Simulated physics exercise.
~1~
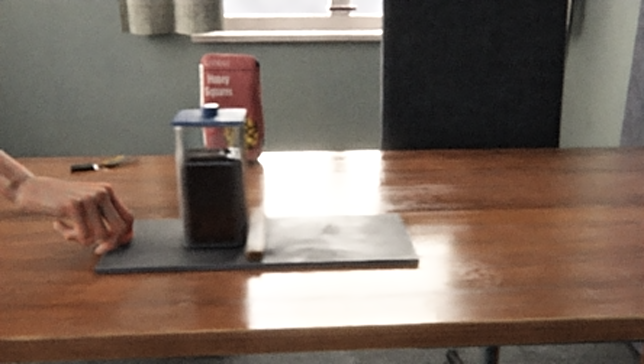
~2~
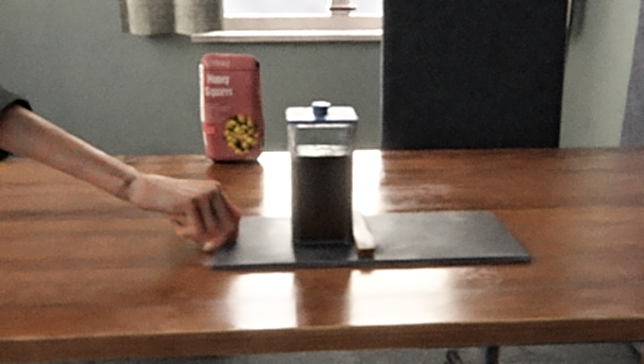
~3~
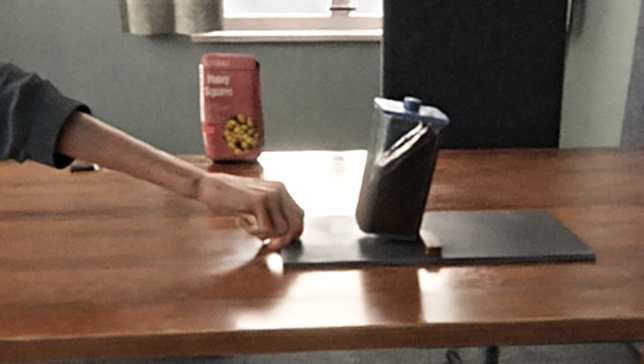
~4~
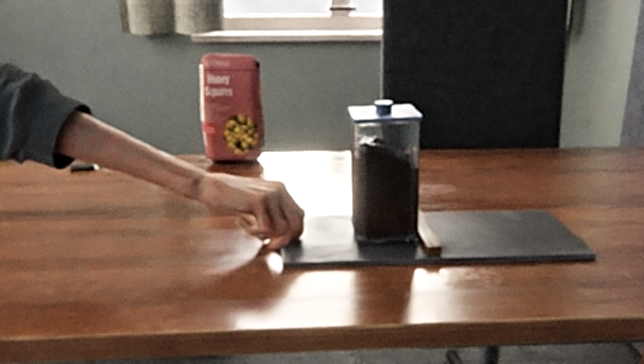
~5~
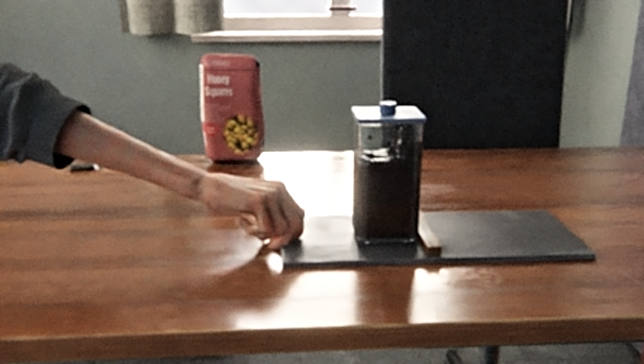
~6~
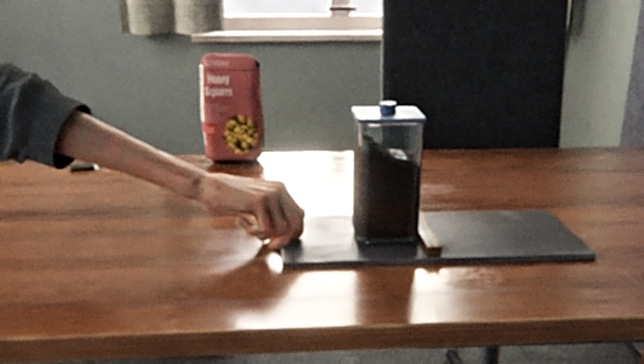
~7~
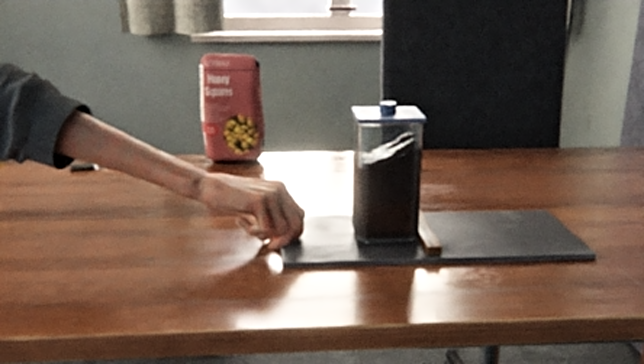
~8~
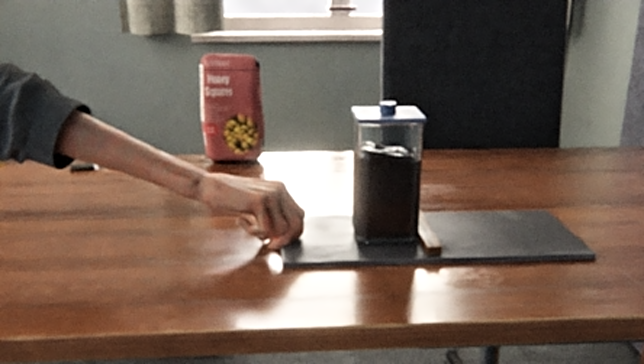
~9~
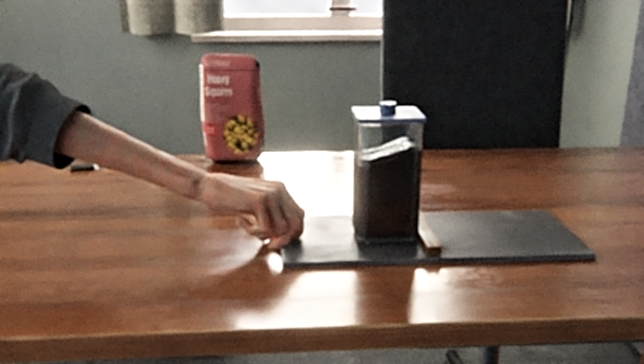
On a wooden table, a hand sliding a board right and stopping, the square bottle of dark liquid tipping, then settling upright.
